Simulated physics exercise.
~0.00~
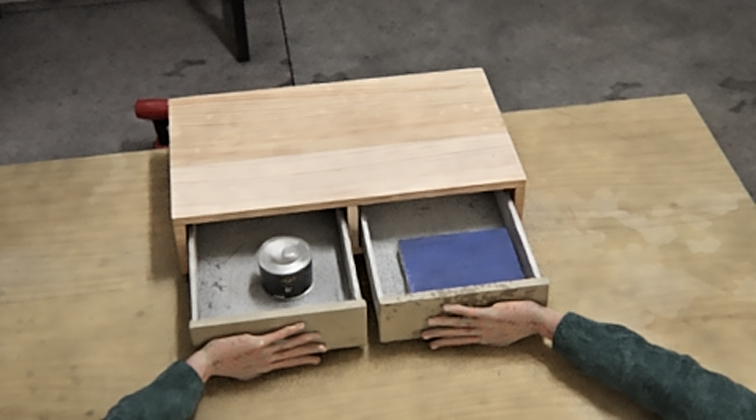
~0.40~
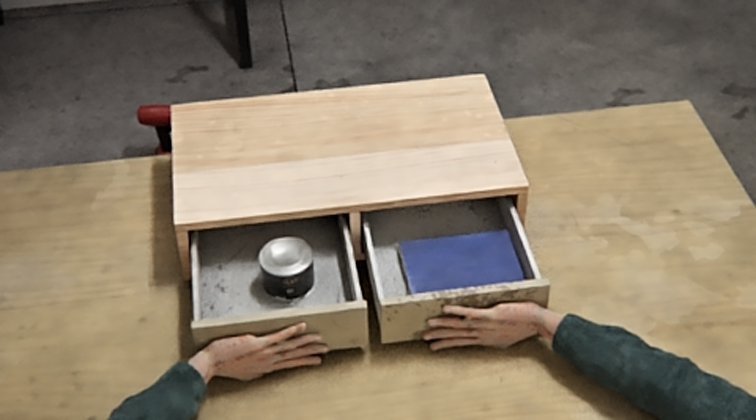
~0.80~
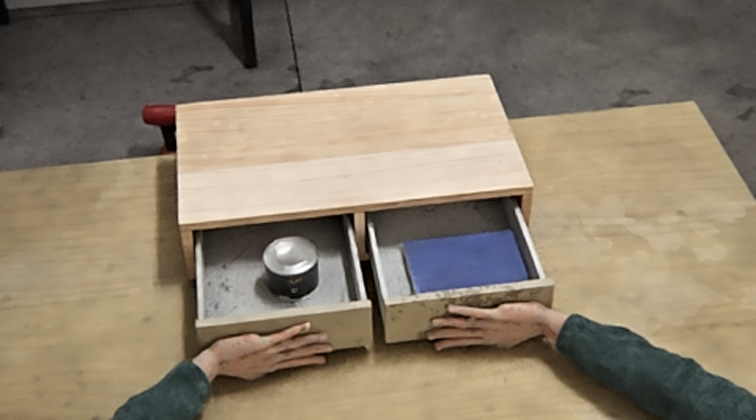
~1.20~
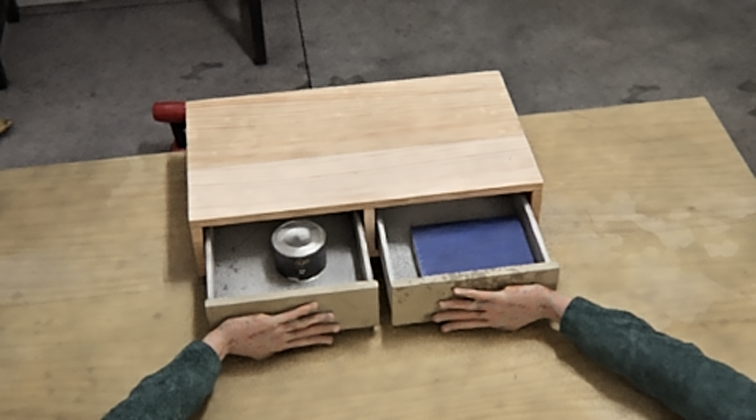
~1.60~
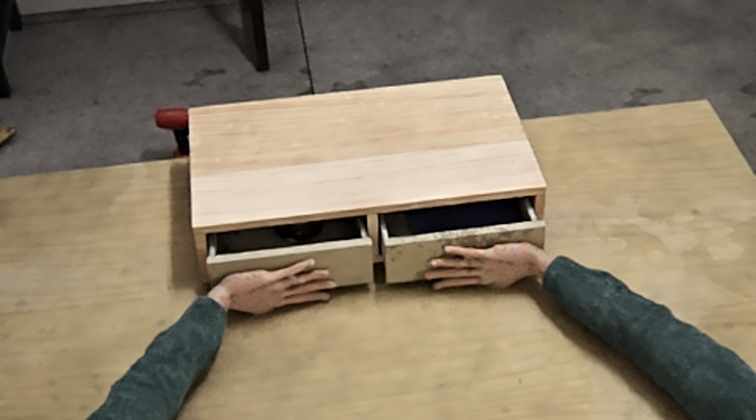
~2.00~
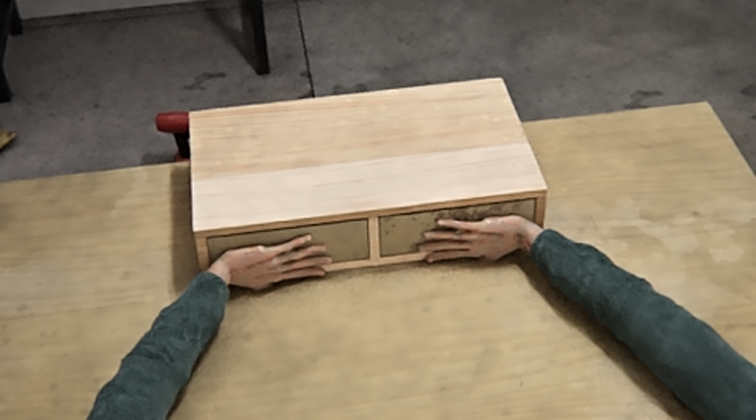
On a pale wooden tabletop above a grey concrete floor, seen from above and in front by a slightly swaying camera, sits a low wooden chest with two open drawers. The left drawer holds a round black tin with a silvery top, and the right one holds a blue book lying flat. Two hands in dark green sleeves rest against the drawer fronts, one on each. After a pause, the hands push both drawers inward together, and the tin and book slip out of view beneath the chest's top. Both drawers end fully shut, with the hands still against them.
